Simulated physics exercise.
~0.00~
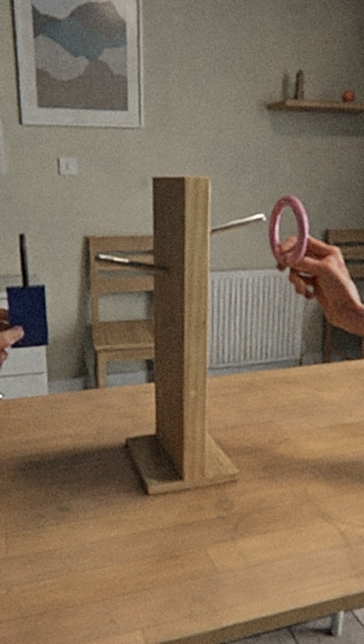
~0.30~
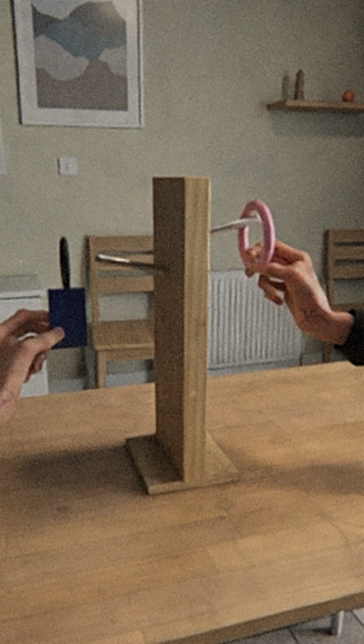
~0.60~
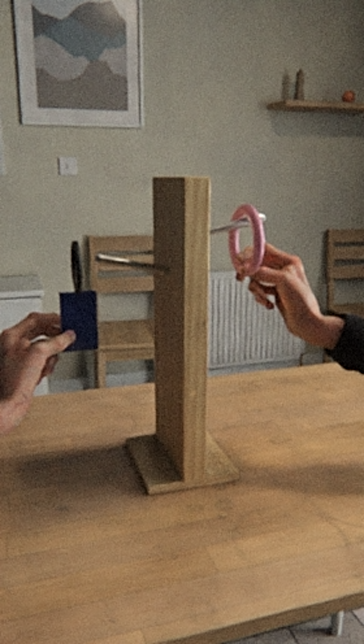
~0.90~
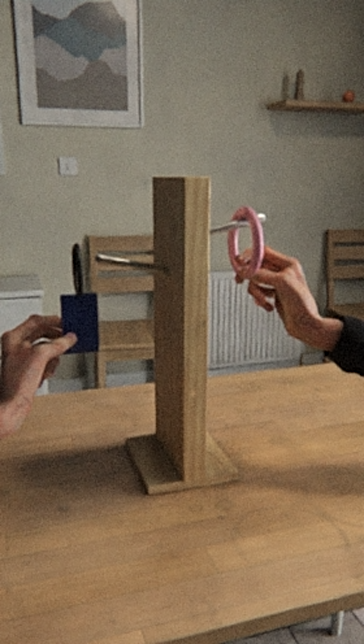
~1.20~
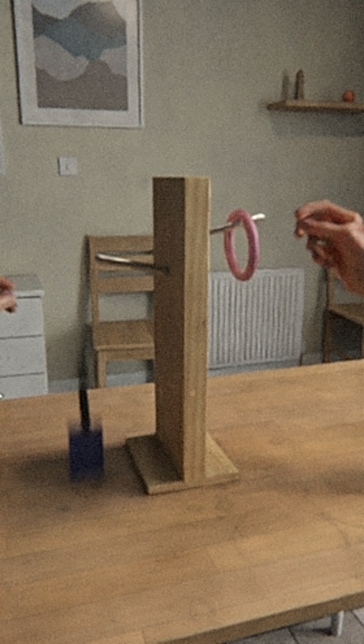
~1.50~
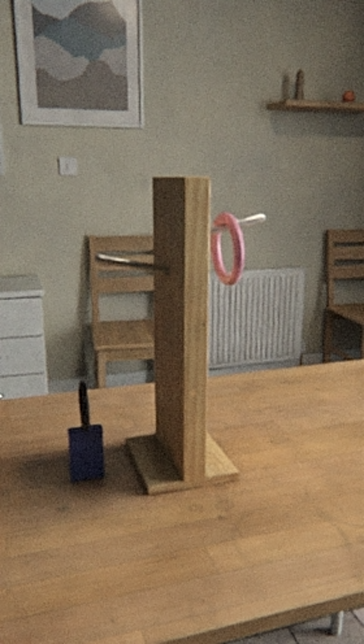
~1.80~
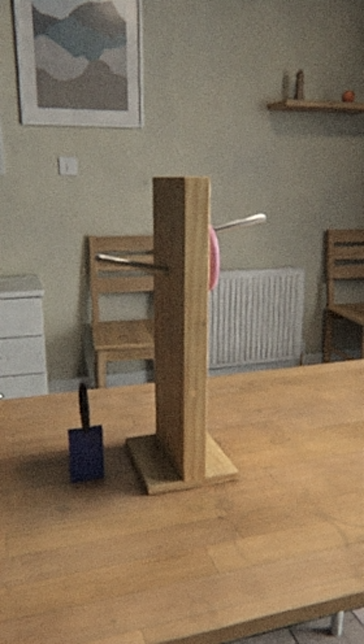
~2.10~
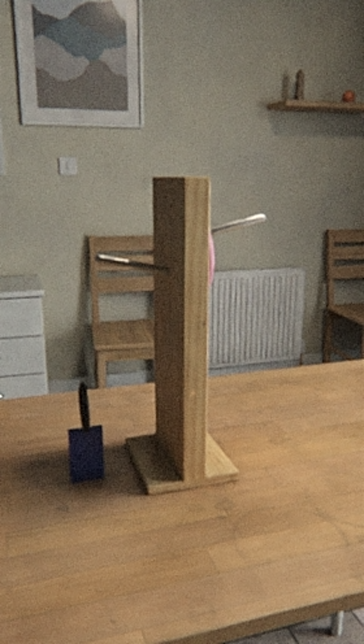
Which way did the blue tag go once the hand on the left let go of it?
It went down, dropping to the tabletop beside the wooden stand.
